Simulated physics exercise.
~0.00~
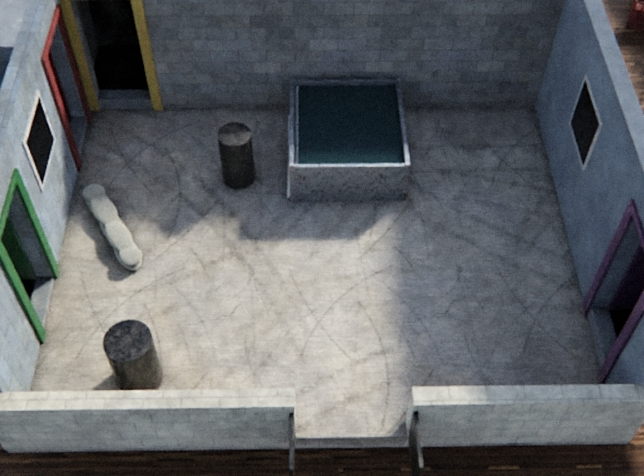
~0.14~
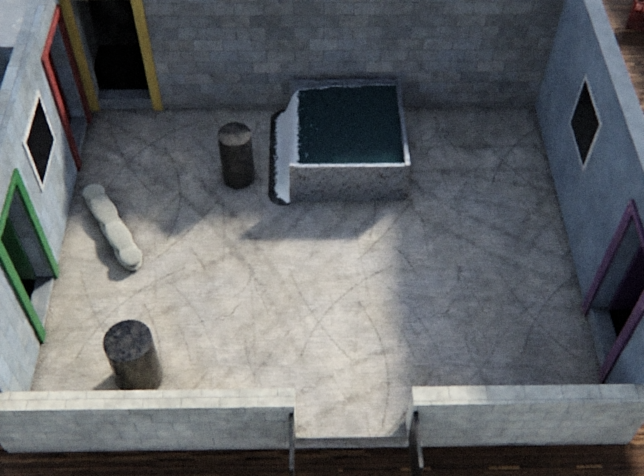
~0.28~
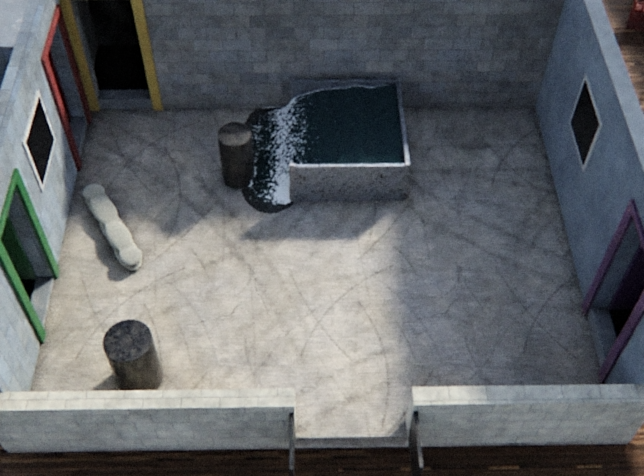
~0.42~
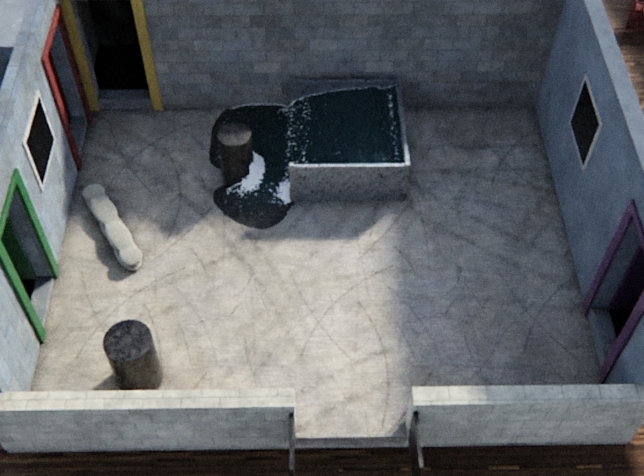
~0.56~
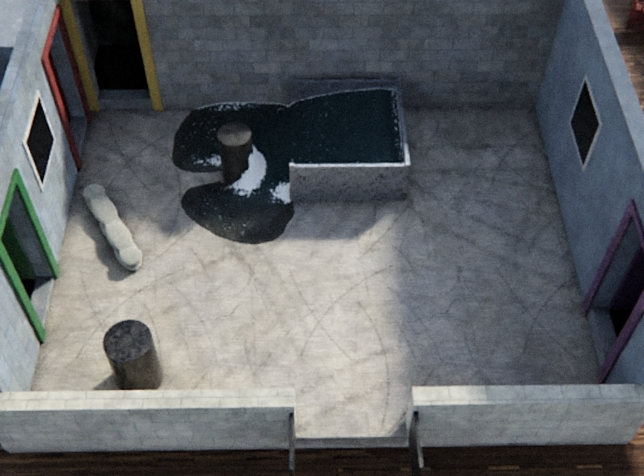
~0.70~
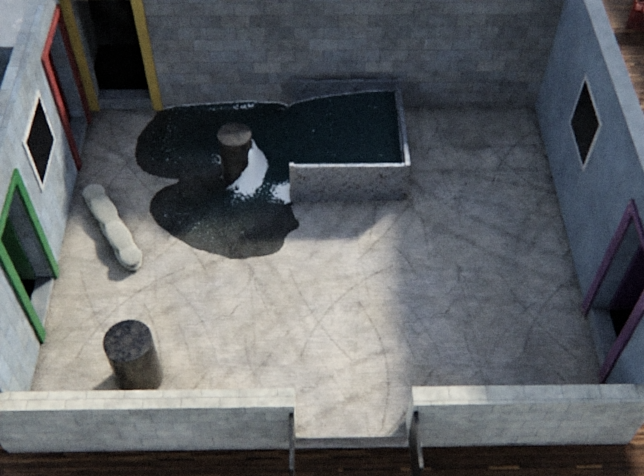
Walled yard with a water tank losing its left side, dark water pouring out, surrounding a short pillar and spreading leftward across the floor.
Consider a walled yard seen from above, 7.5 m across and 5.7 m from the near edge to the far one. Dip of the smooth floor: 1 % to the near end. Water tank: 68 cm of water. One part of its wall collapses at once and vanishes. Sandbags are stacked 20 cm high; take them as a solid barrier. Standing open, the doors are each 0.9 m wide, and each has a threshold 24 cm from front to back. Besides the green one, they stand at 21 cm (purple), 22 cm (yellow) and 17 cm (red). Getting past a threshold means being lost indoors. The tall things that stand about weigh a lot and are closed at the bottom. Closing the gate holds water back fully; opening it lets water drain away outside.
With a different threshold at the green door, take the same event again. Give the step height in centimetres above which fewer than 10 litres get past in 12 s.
5 cm.
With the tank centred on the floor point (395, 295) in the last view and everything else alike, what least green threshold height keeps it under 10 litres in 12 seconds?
Roughly 29 cm is needed.
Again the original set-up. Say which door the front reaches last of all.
Last in order comes the purple door.
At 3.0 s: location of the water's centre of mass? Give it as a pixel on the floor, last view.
The water is centred around (204, 191) in the last picture's pixels.
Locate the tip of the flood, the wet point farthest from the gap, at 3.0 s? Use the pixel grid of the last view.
Around pixel (25, 423).
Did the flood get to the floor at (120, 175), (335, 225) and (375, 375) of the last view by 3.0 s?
Listed order - soaked through, unwetted, unwetted.
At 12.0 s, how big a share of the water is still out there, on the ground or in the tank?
Roughly 78 per cent of the water.
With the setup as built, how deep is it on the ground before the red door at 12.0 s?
About 3.0 cm.
After 1.4 s water covers 25 % of the floor, deepest (44 cm) near (91, 114); it has not reached the green door.
After 3.0 s water covers 45 % of the floor, deepest (30 cm) near (87, 187); 3 cm at the green door, 0 litres in over its 7 cm threshold.
After 12.0 s water covers 80 % of the floor, deepest (10 cm) near (96, 422); 6 cm at the green door, 2 litres in over its 7 cm threshold.
At the green door as built, the water arrived by 2.4 s and peaked near 8 cm at 6.2 s.
With a threshold of 4.5 cm, 15 litres would have come in within the 12 s; with 5.5 cm, 7 litres. So under 10 litres takes about 5 cm.
